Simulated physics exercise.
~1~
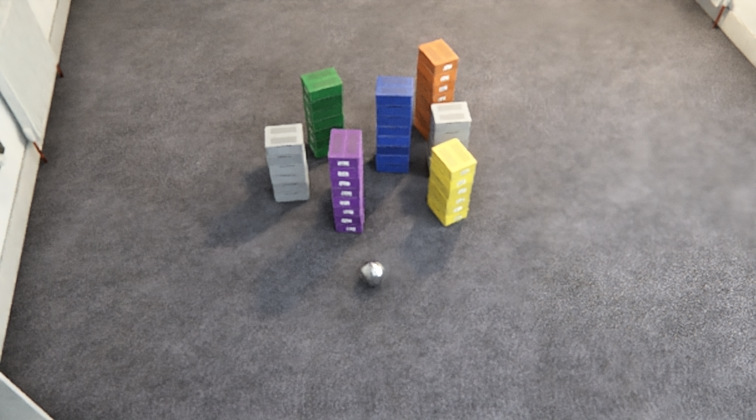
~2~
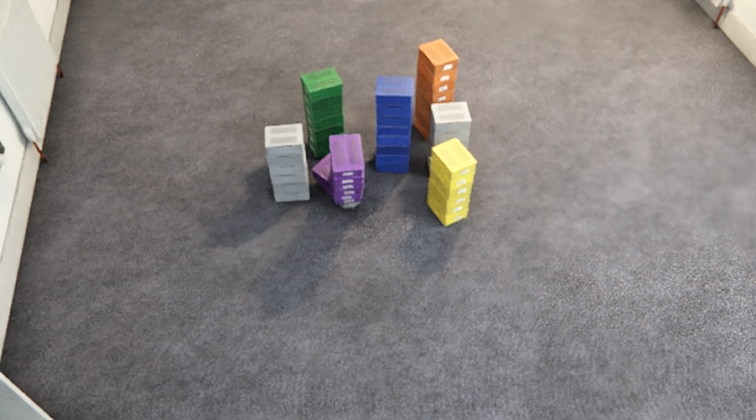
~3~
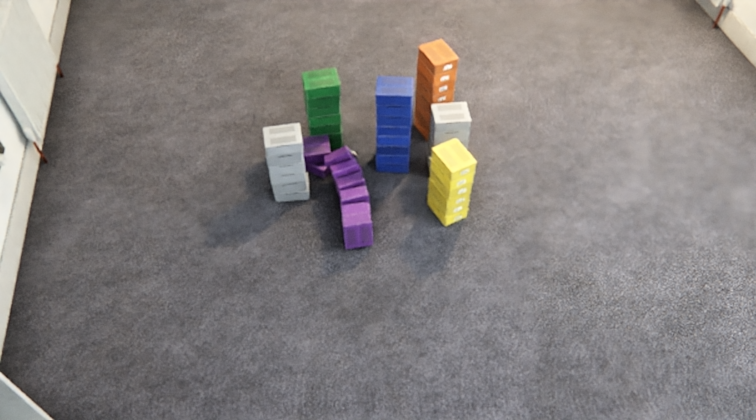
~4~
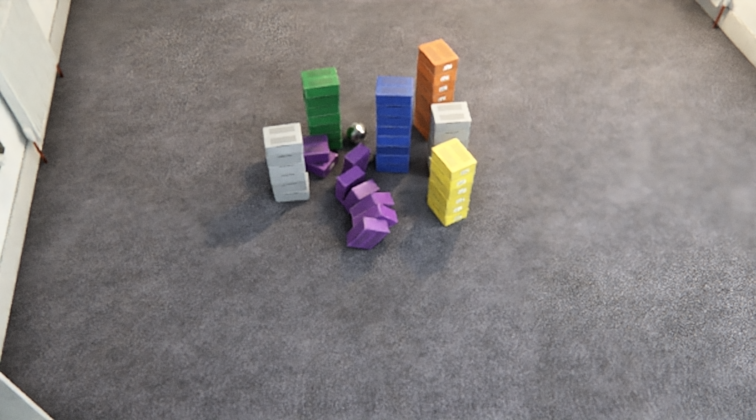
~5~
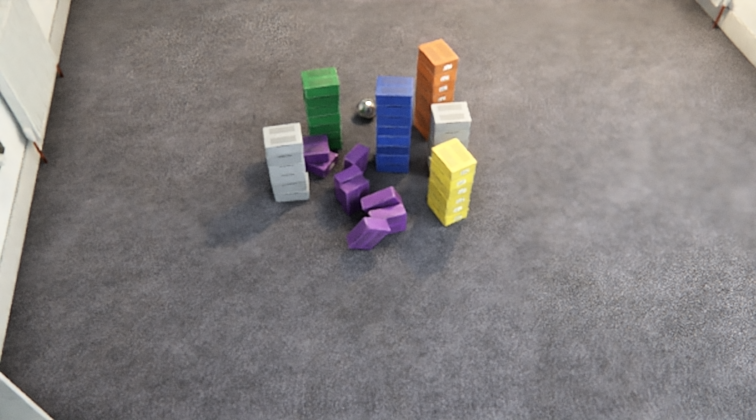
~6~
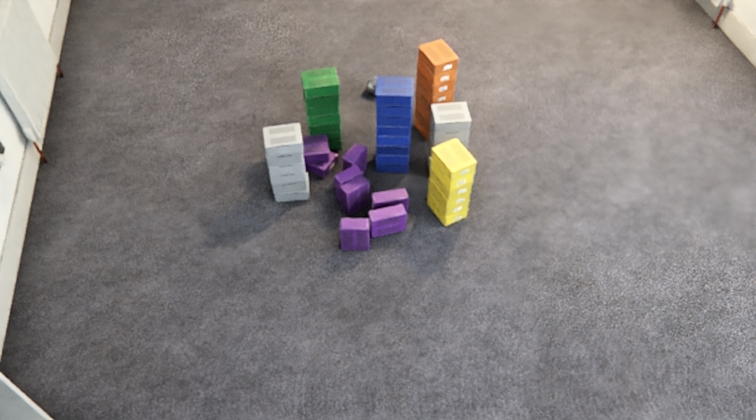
To begin with, seven separate columns of stacked blocks stand on a dark grey floor, two of them pale grey and the others purple, yellow, green, blue and orange, while a shiny ball sits in front of the purple one. The ball rolls away from the viewer into the foot of the purple column, which starts to crumple. Its upper blocks then topple forward in a curving line. As they tumble apart, the ball emerges behind them and rolls on between the green and blue columns. Finally, most of the purple blocks lie scattered, the other columns still stand, and the ball is slipping behind the blue one.
